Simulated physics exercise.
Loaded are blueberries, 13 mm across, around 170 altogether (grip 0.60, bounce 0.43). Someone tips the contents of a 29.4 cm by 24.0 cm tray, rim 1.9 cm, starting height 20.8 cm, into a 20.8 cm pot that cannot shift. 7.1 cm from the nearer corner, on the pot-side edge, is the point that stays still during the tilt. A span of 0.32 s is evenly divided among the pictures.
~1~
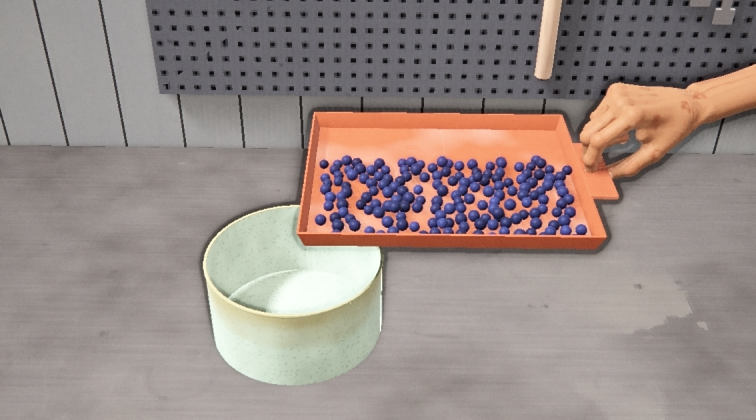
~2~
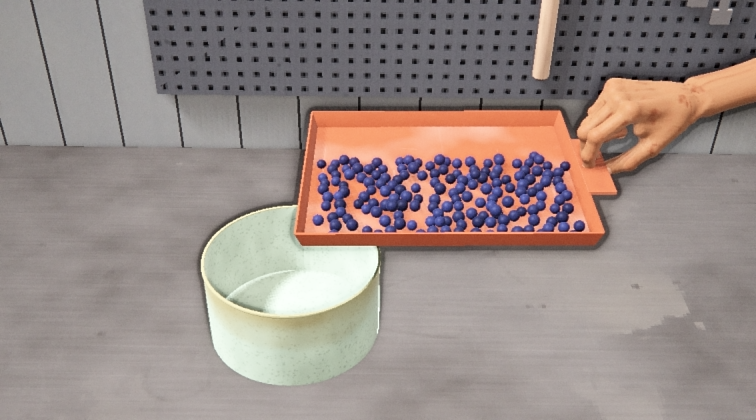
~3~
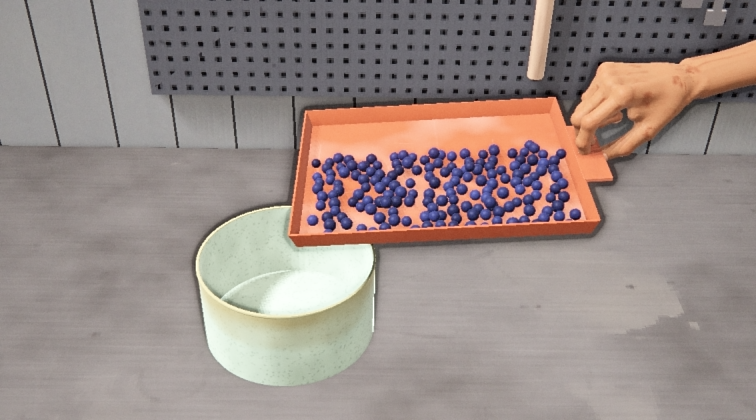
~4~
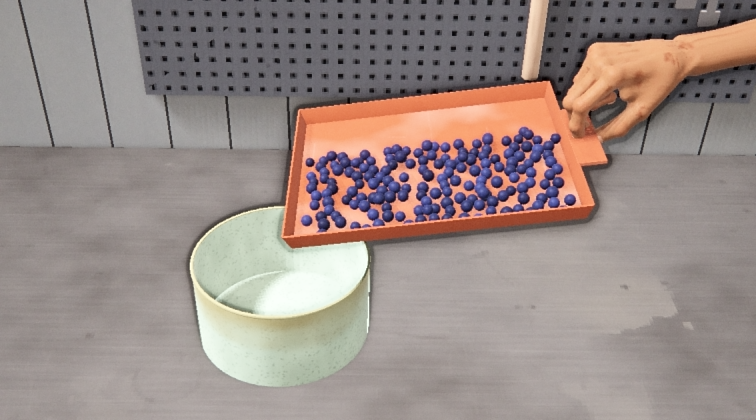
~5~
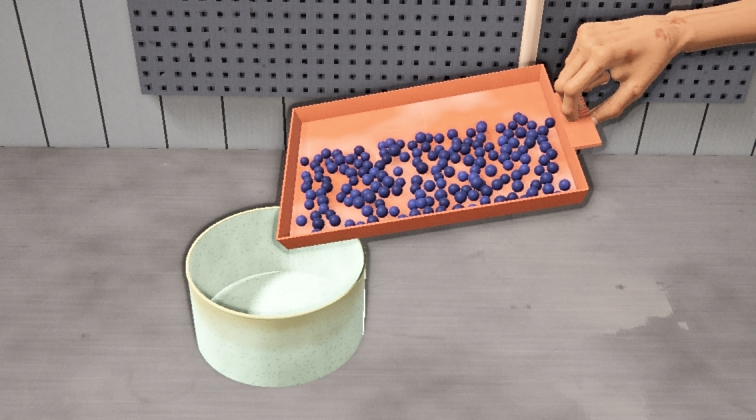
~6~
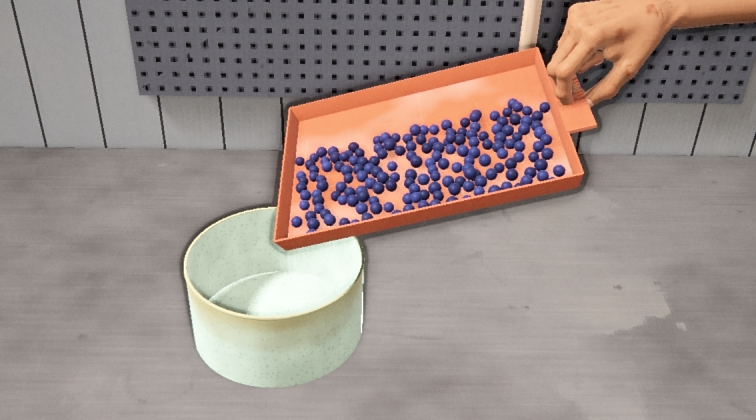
A hand on the right grips the handle of an orange-red tray scattered with dark blue blueberries, above a gray worktop seen from slightly overhead, with a dark pegboard and pale paneling behind. A round, pale green pot stands below the tray's left end. The hand gradually raises the handle end, tilting the tray down toward the left, while the view drifts slightly and the berries stay spread inside.
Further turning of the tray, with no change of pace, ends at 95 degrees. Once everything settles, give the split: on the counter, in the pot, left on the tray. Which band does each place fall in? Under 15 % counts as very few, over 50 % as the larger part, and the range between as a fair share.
Counter: A fair share. Pot: The larger part. Tray: Very few.
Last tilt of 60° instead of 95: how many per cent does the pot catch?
That would give about 5 per cent.
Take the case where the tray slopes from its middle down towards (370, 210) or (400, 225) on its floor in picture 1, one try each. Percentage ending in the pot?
First try: About 40 percent; second try: About 20 percent.
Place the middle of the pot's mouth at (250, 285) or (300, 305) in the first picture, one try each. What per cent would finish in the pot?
Close to 95 in a hundred, then close to 80 in a hundred.
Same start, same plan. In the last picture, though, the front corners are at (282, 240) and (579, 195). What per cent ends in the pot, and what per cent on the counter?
That works out as pot 40 and counter 60.
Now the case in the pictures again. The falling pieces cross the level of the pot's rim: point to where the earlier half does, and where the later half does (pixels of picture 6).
Earlier half close to (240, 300), later half at (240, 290) in pixels.
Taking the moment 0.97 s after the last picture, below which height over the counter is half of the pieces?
I'd put it near 26 cm.
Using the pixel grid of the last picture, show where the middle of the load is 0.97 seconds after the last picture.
Expected load position: Near (294, 167).
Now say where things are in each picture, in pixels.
In the first frame, tray tilt 0 degrees, front corners at (304, 230) and (599, 233); middle of the pieces at (456, 196); pot at (294, 256).
In the second frame, tray tilt 1 degrees, front corners at (301, 230) and (597, 229); middle of the pieces at (454, 193).
In the third frame, tray tilt 4 degrees, front corners at (295, 231) and (593, 217), lowest corner left front; middle of the pieces at (448, 187).
In the fourth frame, tray tilt 9 degrees, front corners at (288, 233) and (587, 202), lowest corner left front; middle of the pieces at (442, 179).
In the fifth frame, tray tilt 13 degrees, front corners at (283, 235) and (581, 186), lowest corner left front; middle of the pieces at (436, 171).
In the sixth frame, tray tilt 17 degrees, front corners at (280, 236) and (576, 171), lowest corner left front; middle of the pieces at (430, 163); pot at (275, 258).
Then, 0.59 s after the last picture, tilt 54 degrees; the tray holds 100 %, the pot 0 %.
Then, 0.97 s after the last picture, tilt 78 degrees; the tray holds 95 %, the pot 5 %.
Then, 1.45 s after the last picture, tilt 95 degrees; the tray holds 0 %, the pot 55 %.
In the end, counter 35 %, pot 65 %, tray 0 %.
